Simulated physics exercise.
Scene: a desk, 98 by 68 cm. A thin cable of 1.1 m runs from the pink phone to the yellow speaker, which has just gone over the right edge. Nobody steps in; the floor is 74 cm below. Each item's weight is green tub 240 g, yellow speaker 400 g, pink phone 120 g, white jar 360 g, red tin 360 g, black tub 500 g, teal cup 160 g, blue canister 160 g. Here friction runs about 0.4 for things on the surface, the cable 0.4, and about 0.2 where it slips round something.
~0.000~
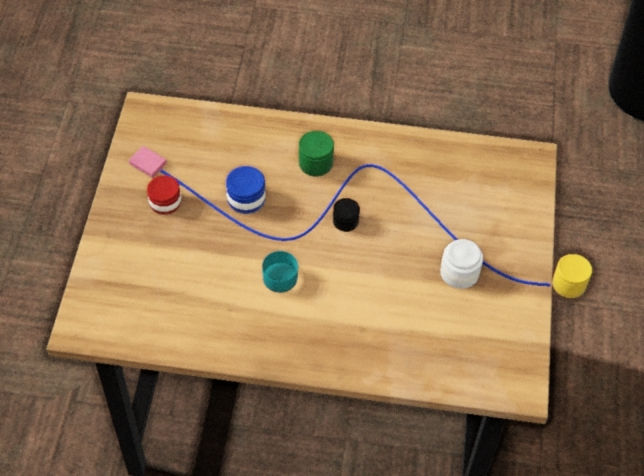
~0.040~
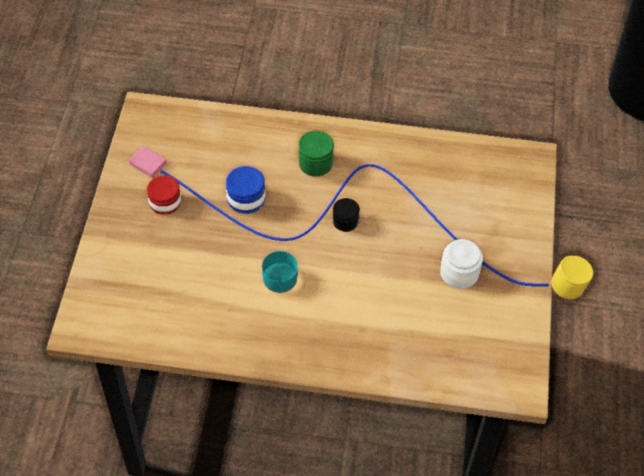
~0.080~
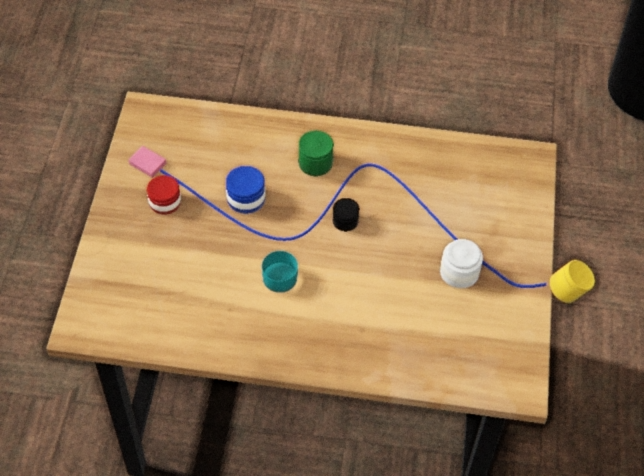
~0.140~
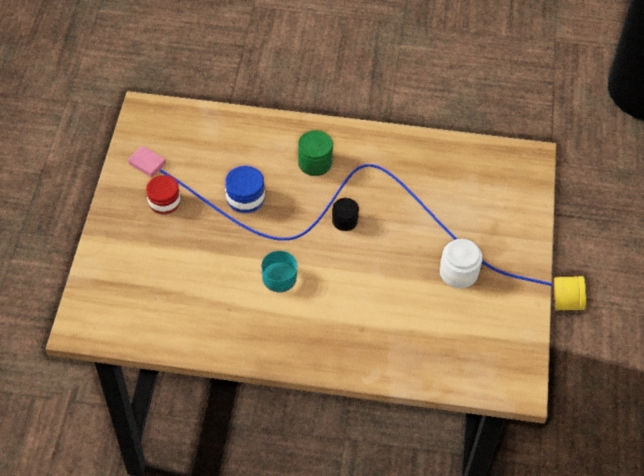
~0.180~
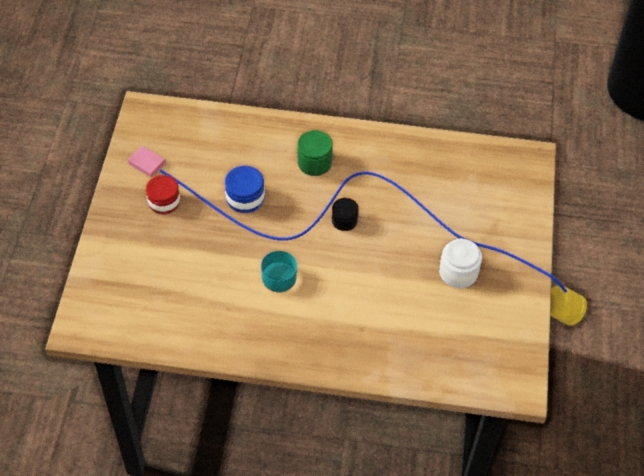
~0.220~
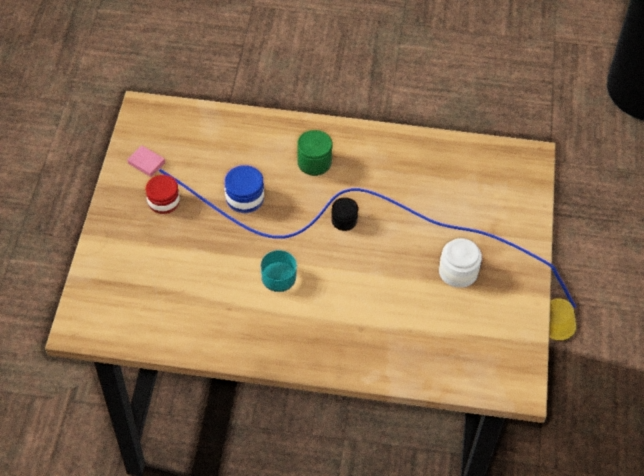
The clip opens on a wooden table holding several small containers and a pink block, with a wavy blue cable stretching to a yellow cylinder at the right edge. The yellow cylinder tilts over and sinks beside the edge, and the cable's right-hand curves slide and flatten while everything else stays put.
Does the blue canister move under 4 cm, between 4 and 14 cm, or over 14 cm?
Between 4 and 14 cm.
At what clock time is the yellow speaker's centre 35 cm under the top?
Around 0.38 seconds on the clock.
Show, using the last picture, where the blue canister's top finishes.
Around (263, 149).
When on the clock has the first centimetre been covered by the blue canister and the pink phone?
For the blue canister it's 0.32 s, while the pink phone gets there at 0.30 s.
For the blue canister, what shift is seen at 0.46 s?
Blue canister: Roughly 8 cm.
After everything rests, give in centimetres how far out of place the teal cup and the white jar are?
The teal cup ends up 0 cm from where it began, and the white jar 0 cm.
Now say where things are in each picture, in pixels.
The first frame shows shows, blue canister (245, 181); cable runs through (505, 275) (427, 210) (352, 175) (288, 239) (200, 197).
The second frame shows shows, yellow speaker (575, 269); cable runs through (503, 276) (351, 175) (200, 197).
The third frame shows shows, yellow speaker (572, 282); cable runs through (502, 277) (351, 175) (200, 197).
The fourth frame shows shows, yellow speaker (570, 294); cable runs through (506, 274) (351, 175) (199, 196).
The fifth frame shows shows, yellow speaker (565, 305); cable runs through (530, 265) (353, 176) (199, 196).
The sixth frame shows shows, blue canister (244, 180); cable runs through (556, 274) (463, 229) (367, 191) (287, 236) (199, 196).
By 0.5 s, the cable's tail end at (255, 206); blue canister 8 cm off its start, pink phone 23 cm off its start, yellow speaker over the edge.
By 0.7 s, the cable's tail end at (339, 217); blue canister 9 cm off its start, pink phone 44 cm off its start, yellow speaker over the edge.
By 1.0 s, the cable's tail end at (344, 216); blue canister 9 cm off its start at (263, 149), pink phone 44 cm off its start at (334, 224), yellow speaker over the edge.
By 1.2 s, the cable's tail end at (344, 216); blue canister 9 cm off its start, pink phone 44 cm off its start, yellow speaker over the edge.
By 2.4 s, the cable's tail end at (344, 216); blue canister 9 cm off its start at (263, 149), pink phone 44 cm off its start at (334, 224), yellow speaker over the edge, black tub 5 cm off its start at (367, 214).
